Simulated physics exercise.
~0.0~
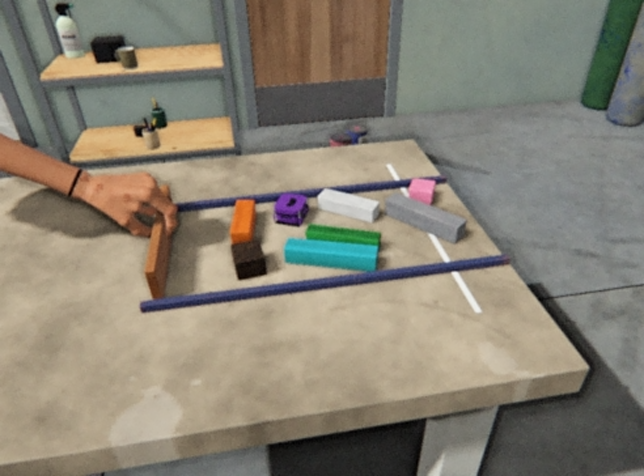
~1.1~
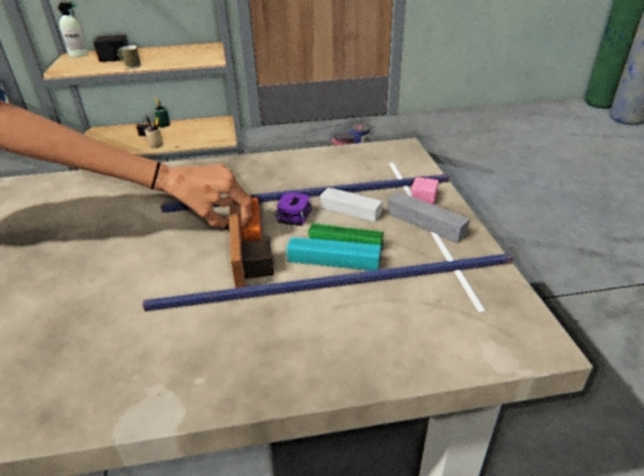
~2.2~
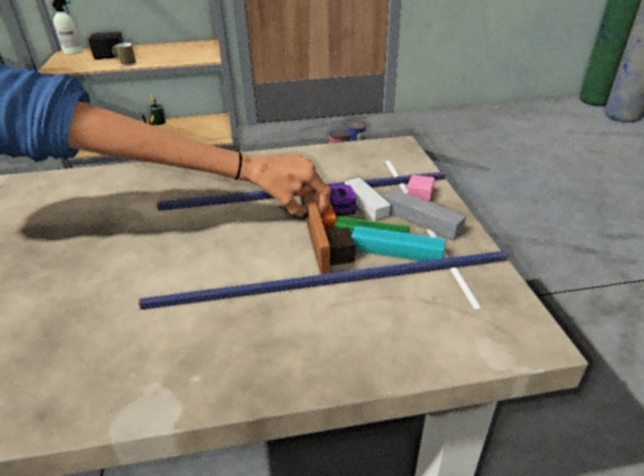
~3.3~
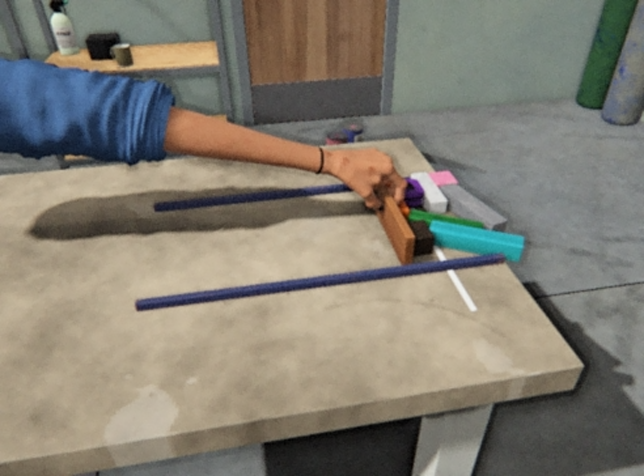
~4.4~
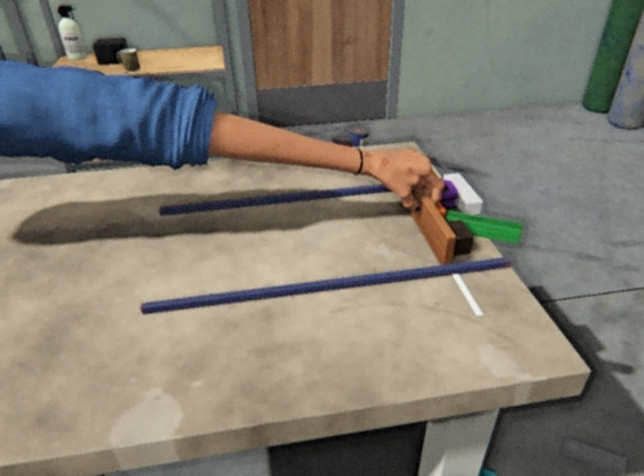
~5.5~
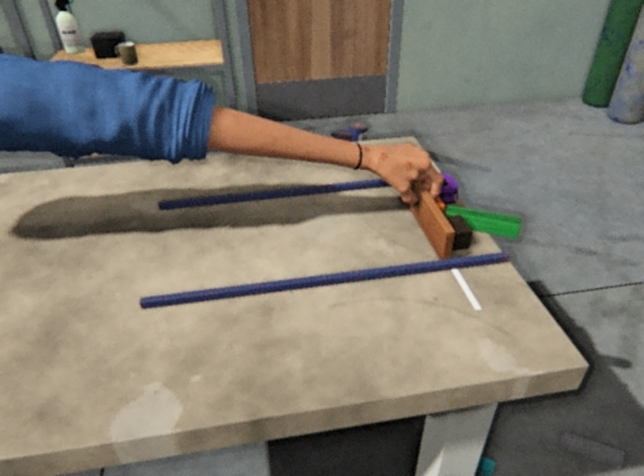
On a workshop table, a hand pushing a wooden board rightward between blue rails, sweeping coloured blocks along and several off the edge.
